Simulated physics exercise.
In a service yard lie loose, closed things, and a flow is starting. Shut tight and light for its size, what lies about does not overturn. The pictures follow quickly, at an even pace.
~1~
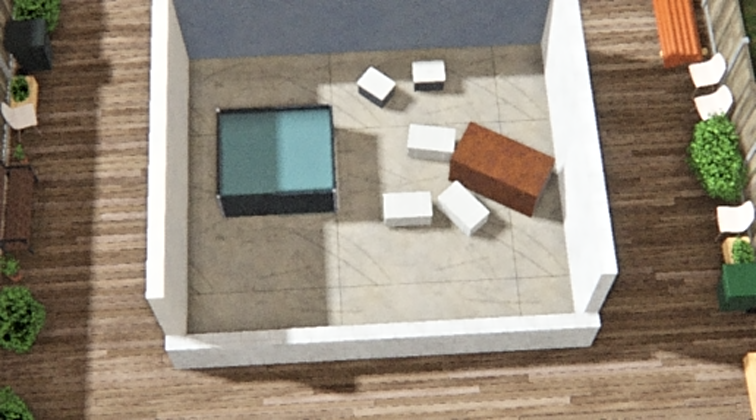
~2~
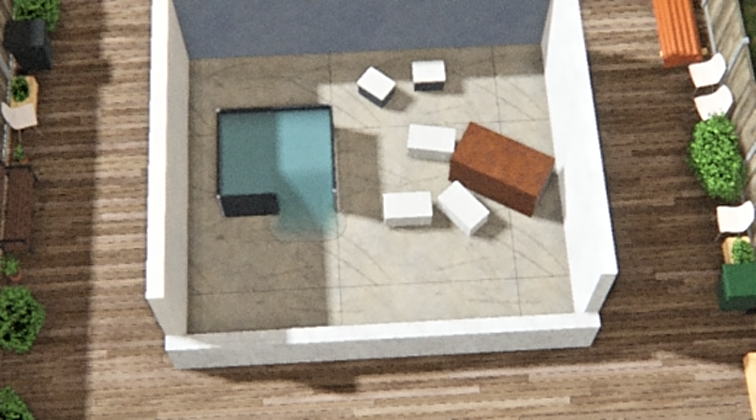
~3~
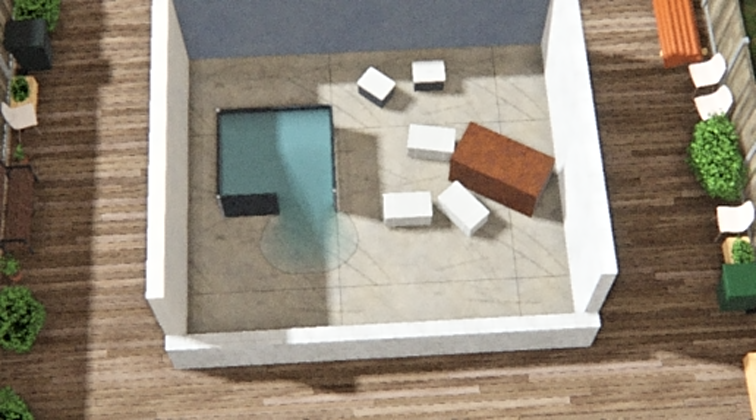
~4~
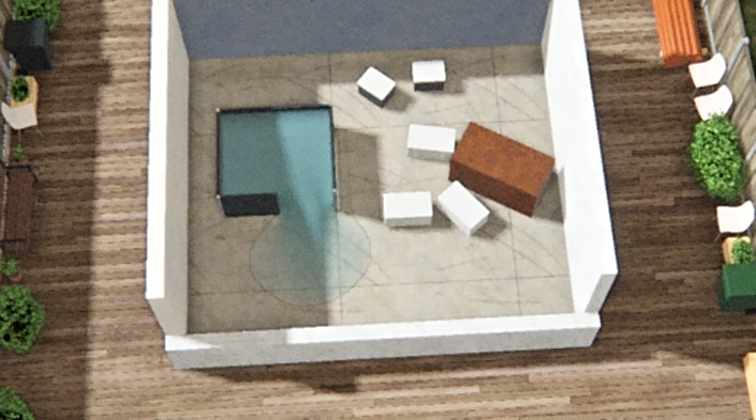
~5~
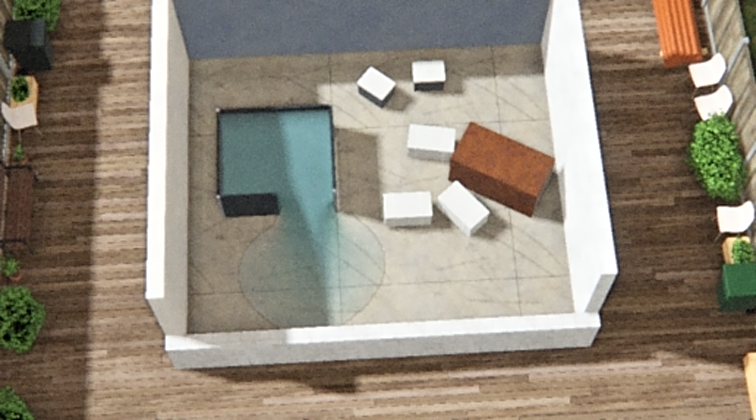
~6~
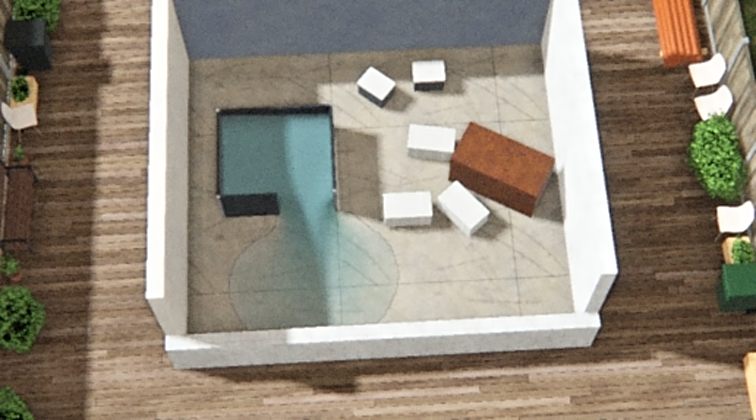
At the start, a dark-edged tank of teal liquid stands in a walled yard near white blocks and a brown box. Then its near side opens on the right, and liquid pours out, spreading in a widening, rounded sheet across the pale floor, while the blocks and box stay still.
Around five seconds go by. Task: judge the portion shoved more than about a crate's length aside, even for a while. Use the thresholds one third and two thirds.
I'd put it under one third.
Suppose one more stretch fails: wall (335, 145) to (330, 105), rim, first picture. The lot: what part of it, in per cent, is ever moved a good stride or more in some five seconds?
That should be close to 80 percent.
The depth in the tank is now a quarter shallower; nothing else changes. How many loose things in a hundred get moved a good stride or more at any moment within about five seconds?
I'd put it near 0 per cent of the loose things.
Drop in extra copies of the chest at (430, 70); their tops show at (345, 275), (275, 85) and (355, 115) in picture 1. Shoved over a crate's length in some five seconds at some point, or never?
Result by item: Gets dislodged / stays where it is / stays where it is.
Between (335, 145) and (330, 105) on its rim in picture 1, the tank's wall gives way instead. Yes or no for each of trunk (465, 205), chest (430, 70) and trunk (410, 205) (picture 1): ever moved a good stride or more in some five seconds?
Outcome by item - displaced that far / displaced that far / short of that distance.
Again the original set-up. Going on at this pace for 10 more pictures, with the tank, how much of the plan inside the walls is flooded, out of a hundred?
My answer would be close to 40 per cent.
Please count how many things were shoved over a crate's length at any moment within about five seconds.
0.
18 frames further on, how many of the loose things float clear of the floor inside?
The tally stands at 0.
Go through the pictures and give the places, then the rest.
The first picture shows a trunk at (463, 205), on the bottom; a chest at (376, 83) rests on the ground; 0 of 5 have shifted.
The second picture shows a trunk at (463, 205) rests on the ground; a chest at (376, 83), on the bottom; 0 of 5 have shifted.
The third picture shows a trunk at (463, 205) rests on the ground; a chest at (376, 83), on the bottom; 0 of 5 have shifted.
The fourth picture shows a trunk at (463, 205), on the bottom; a chest at (376, 83), on the bottom; 0 of 5 have shifted.
The fifth picture shows a trunk at (463, 205) rests on the ground; a chest at (376, 83) rests on the ground; 0 of 5 have shifted.
The sixth picture shows a trunk at (463, 205) rests on the ground; a chest at (376, 83) rests on the ground; 0 of 5 have shifted.
A moment on, 0 of 5 are well off their spots; 0 afloat.
Next, 0 of 5 are well off their spots; 0 afloat.
Later, 0 of 5 are well off their spots; 0 afloat.
In the end, 0 of 5 are well off their spots, and 0 have been at some point; 0 afloat.
